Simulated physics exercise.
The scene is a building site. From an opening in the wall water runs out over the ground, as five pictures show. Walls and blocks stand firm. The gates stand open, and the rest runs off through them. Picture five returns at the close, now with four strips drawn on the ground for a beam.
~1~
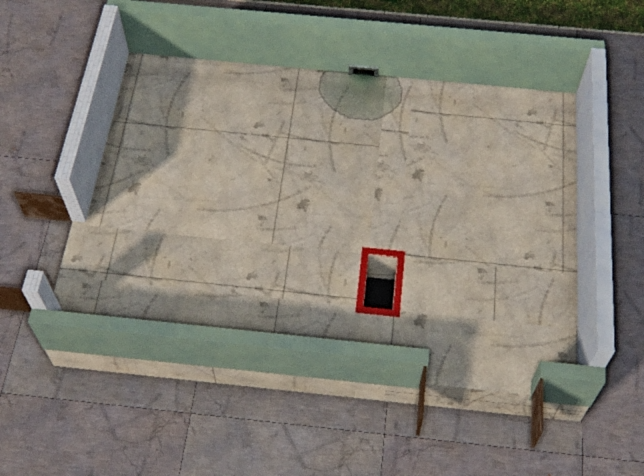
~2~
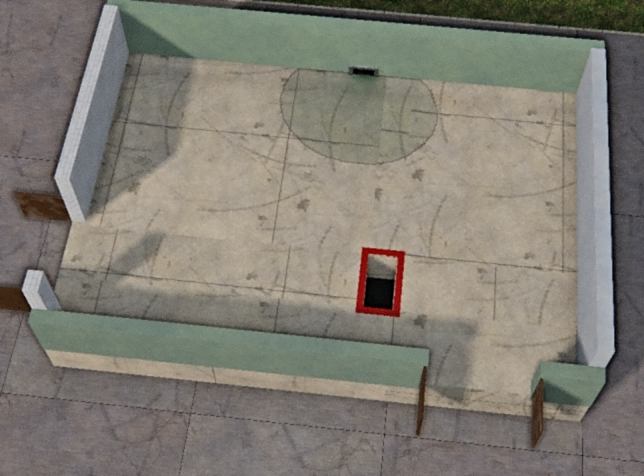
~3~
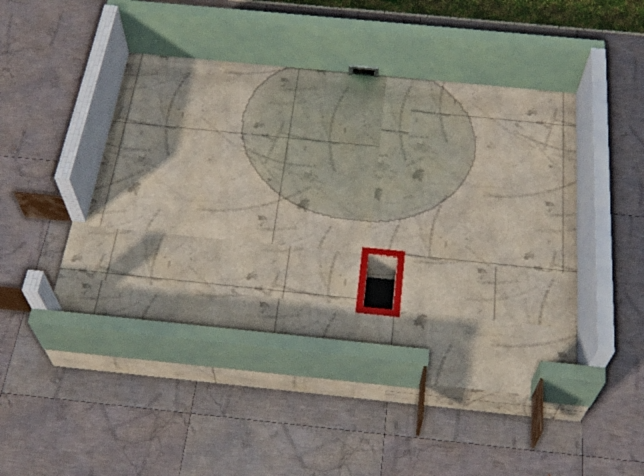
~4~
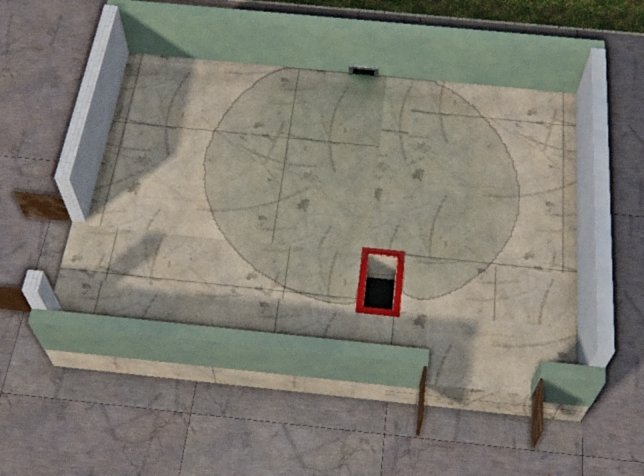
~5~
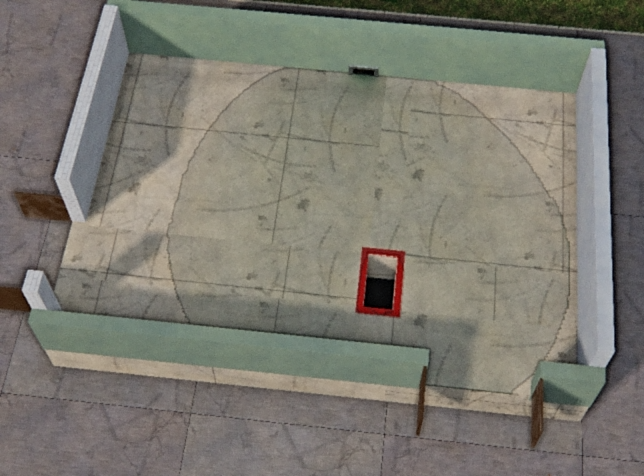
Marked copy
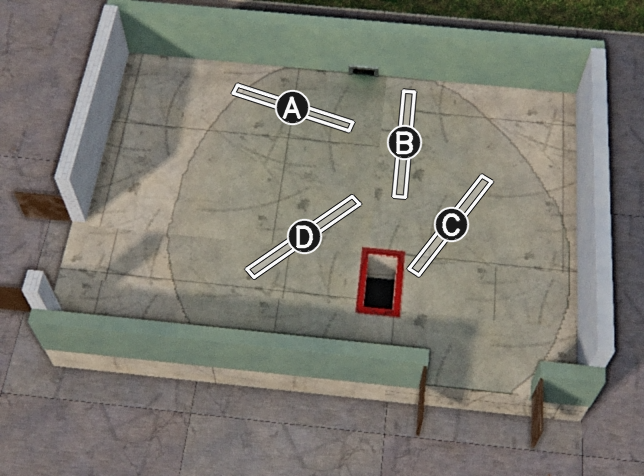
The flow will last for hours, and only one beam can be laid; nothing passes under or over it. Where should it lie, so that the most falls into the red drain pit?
Spot C does it best.
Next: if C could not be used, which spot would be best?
Here it is spot B.
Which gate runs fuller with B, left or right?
More leaves on the right.
In white, A from (235, 89) to (350, 126); B from (399, 196) to (409, 91); C from (413, 271) to (486, 178); D from (250, 273) to (355, 200).
Choosing A, about 19 % of the stream goes into the red drain pit, about 78 % out by the gates.
Choosing B, about 28 % of the stream goes into the red drain pit, about 70 % out by the gates.
Choosing C, about 44 % of the stream goes into the red drain pit, about 54 % out by the gates.
Choosing D, about 20 % of the stream goes into the red drain pit, about 79 % out by the gates.
